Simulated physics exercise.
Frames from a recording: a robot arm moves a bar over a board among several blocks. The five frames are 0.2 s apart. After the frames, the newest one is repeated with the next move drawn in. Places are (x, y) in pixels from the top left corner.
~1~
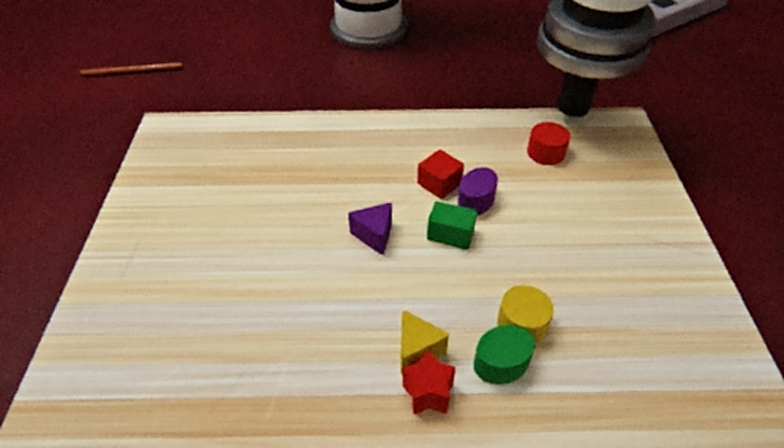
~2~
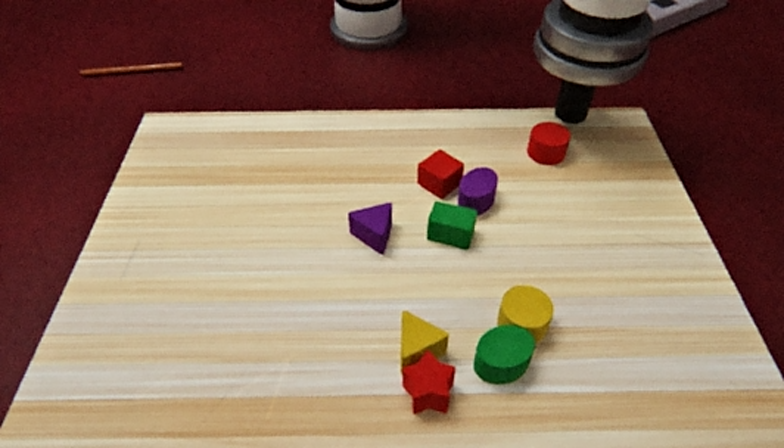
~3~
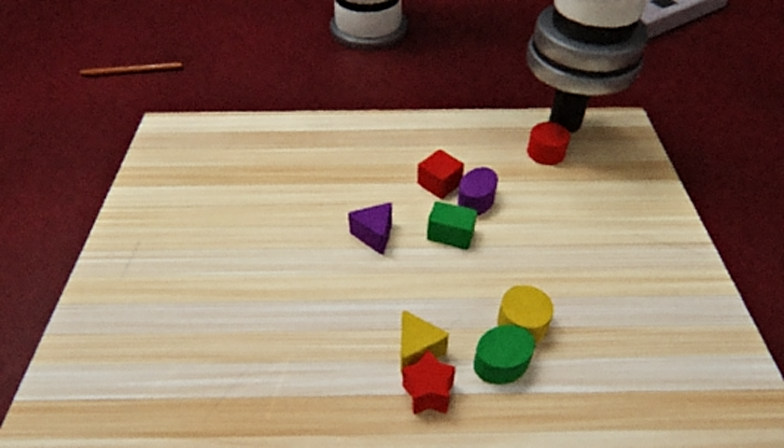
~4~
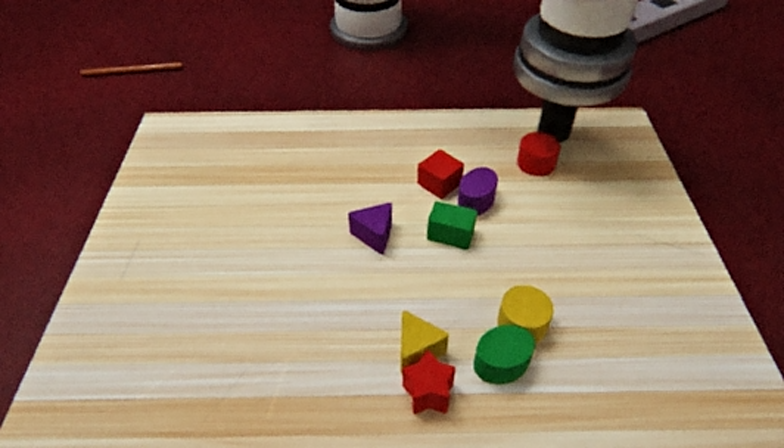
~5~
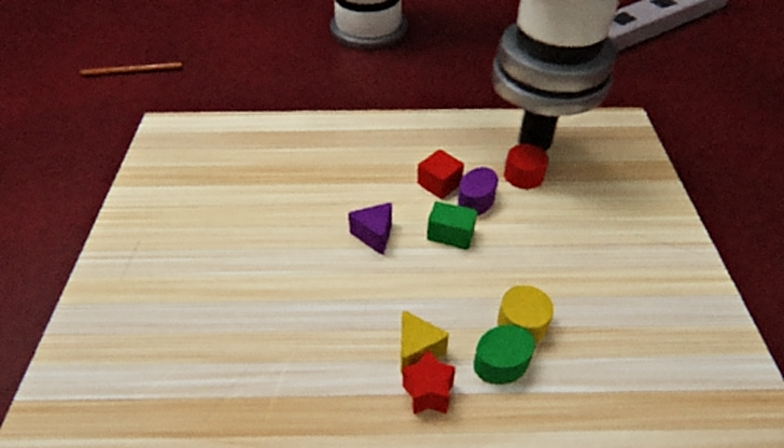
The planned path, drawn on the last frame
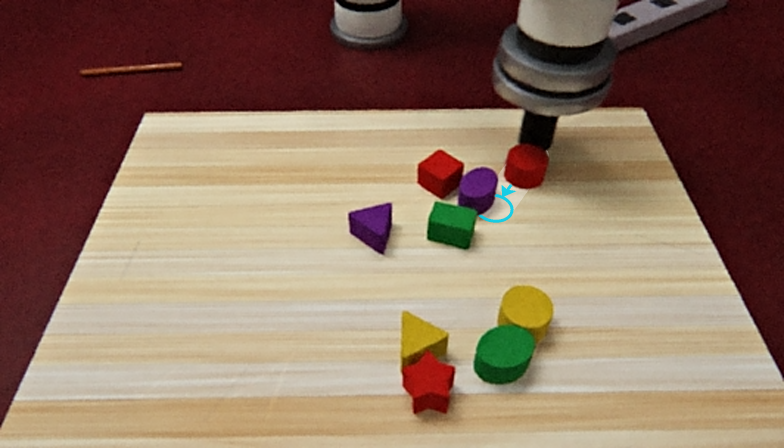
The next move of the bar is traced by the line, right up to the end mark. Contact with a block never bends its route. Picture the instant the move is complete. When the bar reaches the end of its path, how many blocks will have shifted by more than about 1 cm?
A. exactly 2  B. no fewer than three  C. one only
Answer: A.
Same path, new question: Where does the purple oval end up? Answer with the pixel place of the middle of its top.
Its top face will be centred at roughly (456, 192).
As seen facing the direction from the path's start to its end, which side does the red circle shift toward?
The red circle is shifted sideways to the left, facing along the path from start to end.
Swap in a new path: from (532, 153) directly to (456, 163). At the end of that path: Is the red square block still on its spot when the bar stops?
Yes - that is the case.
The drawn path runs straight from (532, 153) to (494, 208).
The first path, step by step. One third of the way, bar (523, 160); red circle (520, 176).
Two thirds of the way, bar (510, 179); red circle (516, 198).
At the end, bar (496, 196); red square block not moved; green oblong (451, 217); purple oval (456, 192), turned 25° clockwise; red circle (513, 217).
